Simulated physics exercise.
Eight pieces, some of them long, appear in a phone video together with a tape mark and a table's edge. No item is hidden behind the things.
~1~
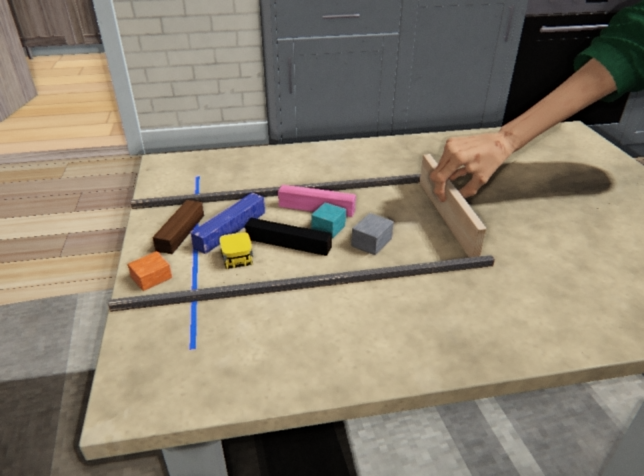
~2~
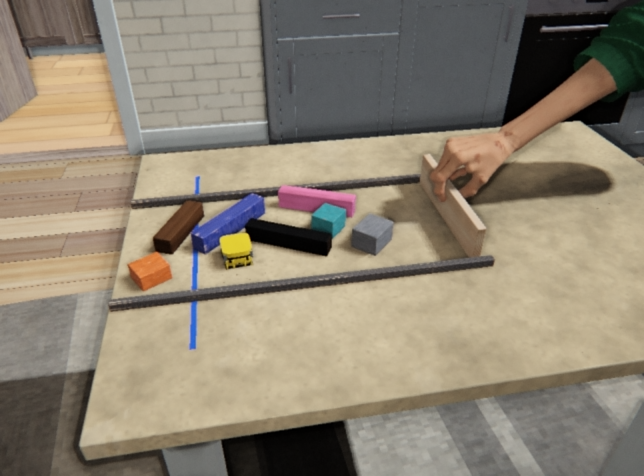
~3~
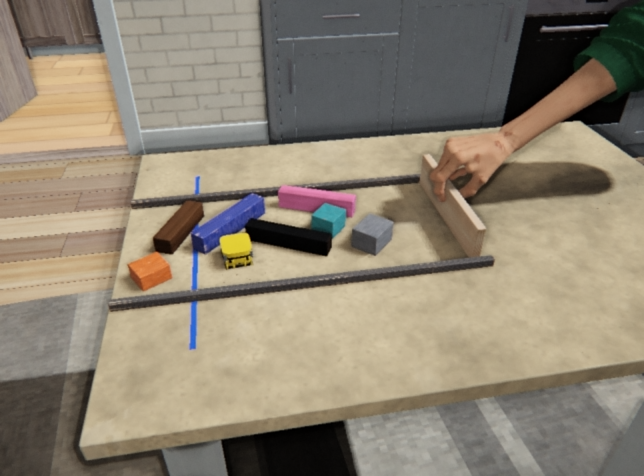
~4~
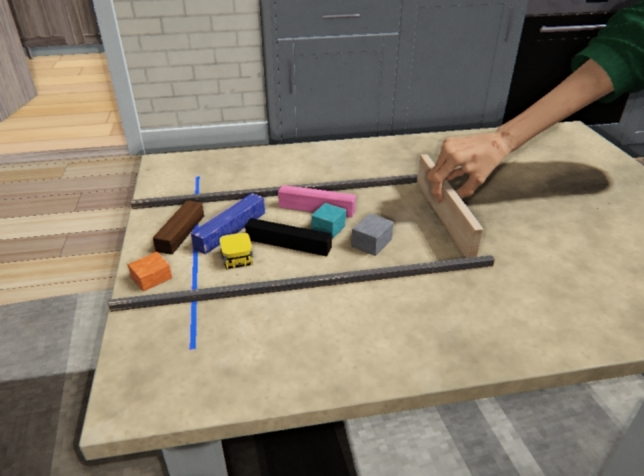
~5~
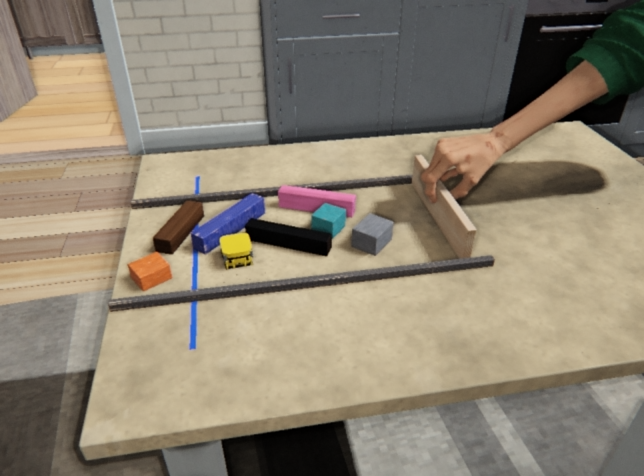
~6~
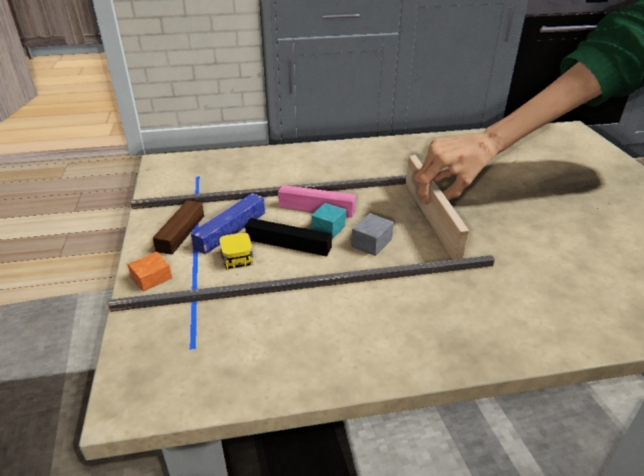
A hand holding an upright board stays nearly still at first, then slides it slightly left between two dark rails on a table, while the orange, brown, blue, yellow, black, pink, turquoise and grey pieces remain motionless near blue tape.
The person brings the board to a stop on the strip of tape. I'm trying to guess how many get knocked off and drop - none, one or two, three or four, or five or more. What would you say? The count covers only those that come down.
Most likely, a single one or a pair will tumble down.
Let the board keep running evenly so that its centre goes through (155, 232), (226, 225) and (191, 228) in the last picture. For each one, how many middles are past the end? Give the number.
Place by place: 5, 0 and 2.
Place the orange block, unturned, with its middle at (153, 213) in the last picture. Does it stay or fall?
That orange block heads down.
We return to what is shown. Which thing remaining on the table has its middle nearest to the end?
Looking at the middles, it's the blue bar.
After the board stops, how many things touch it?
It adds up to 3.
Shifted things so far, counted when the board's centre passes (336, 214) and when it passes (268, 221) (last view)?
First 4 and then 6.
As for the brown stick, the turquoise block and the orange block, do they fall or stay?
At the end the brown stick does not stay, the turquoise block does not drop, and the orange block does not stay.
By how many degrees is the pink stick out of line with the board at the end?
The angle comes out near 55 degrees.
Early on, none off yet; orange block at rest near (150, 271); brown stick at rest near (180, 226); blue bar at rest near (229, 222).
Finally, the number that fall off is one or two; lost, brown stick and orange block.
